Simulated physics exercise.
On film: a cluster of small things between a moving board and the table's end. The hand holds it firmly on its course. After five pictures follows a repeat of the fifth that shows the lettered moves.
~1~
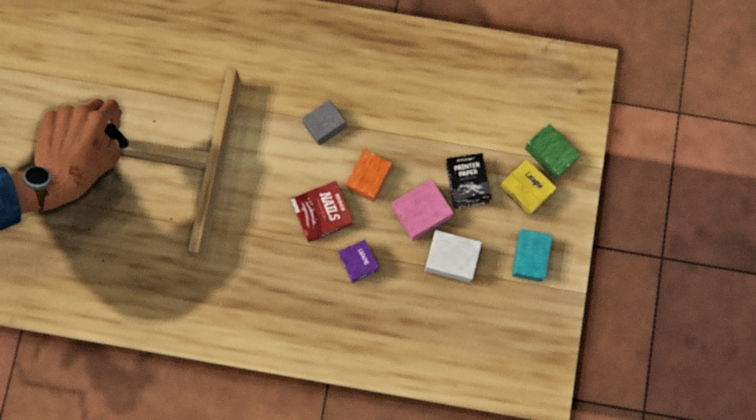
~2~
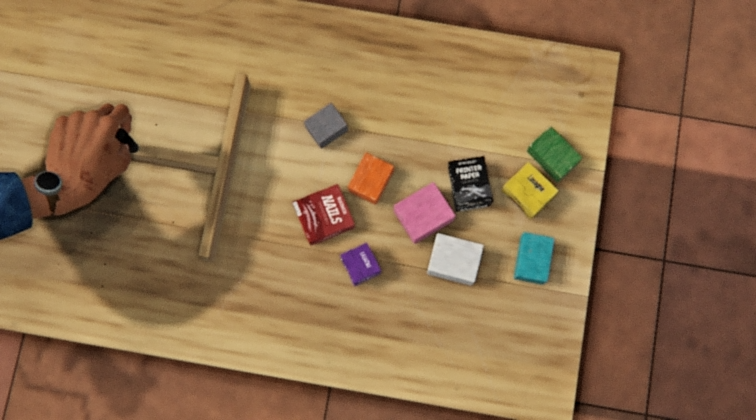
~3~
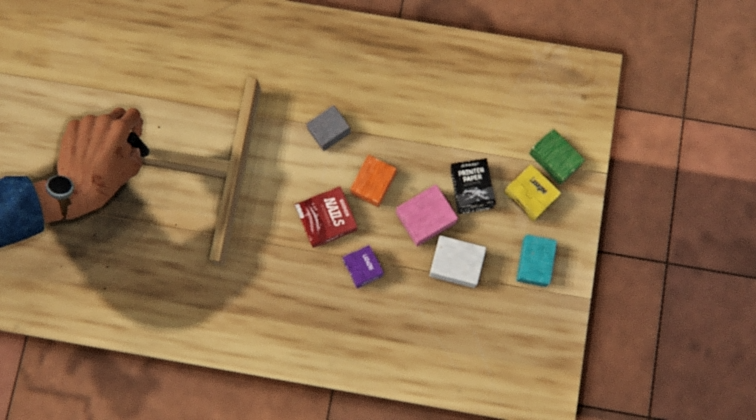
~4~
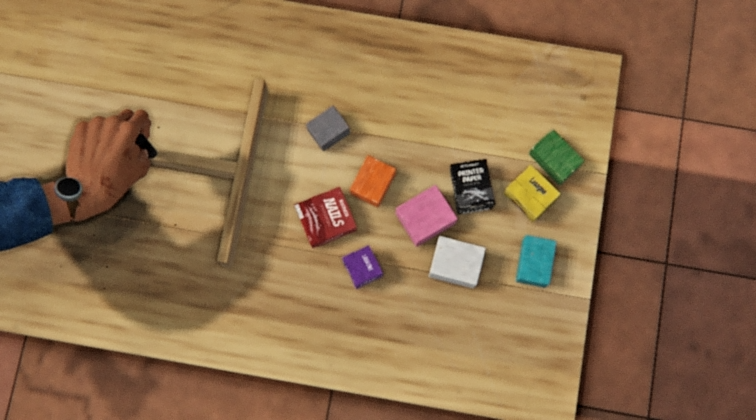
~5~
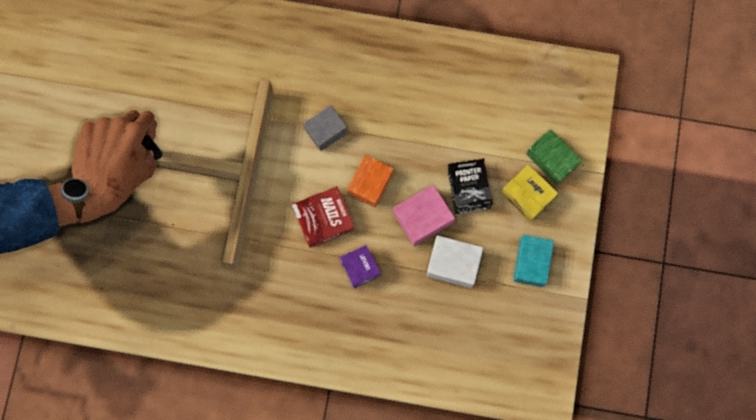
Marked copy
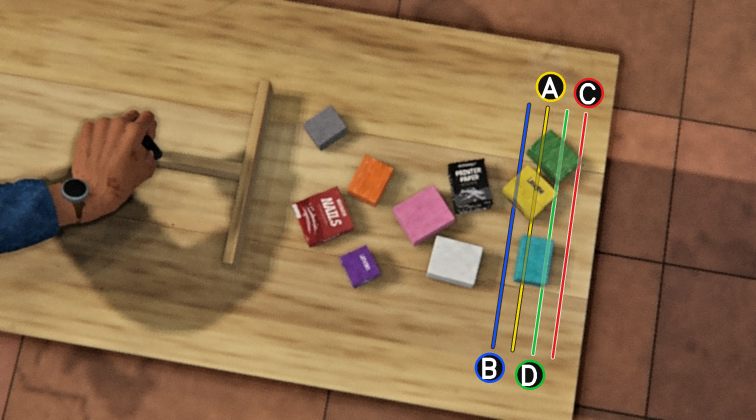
We see a hand with a watch holding a T-shaped wooden pusher on a table, easing it slowly rightward toward a scattered group of small coloured blocks and packets, which stay in place, untouched by the board.
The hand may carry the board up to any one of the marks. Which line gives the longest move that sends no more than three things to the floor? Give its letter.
It should halt at A.
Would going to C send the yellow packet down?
Yes.
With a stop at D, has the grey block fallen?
By then, no.
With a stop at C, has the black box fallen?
Yes.
On the marked copy, A at (531, 226); B at (512, 223); C at (570, 233); D at (551, 229).
Following A. Soon after the start, board (348, 187); purple packet (368, 275); grey block (386, 130).
Later, board (451, 204); turquoise block (557, 268); green block (567, 150).
In the end, board (531, 218); yellow packet over the edge; turquoise block over the edge; three fallen.
As for the rest, B is within the limit but short; C drops six; D drops six.
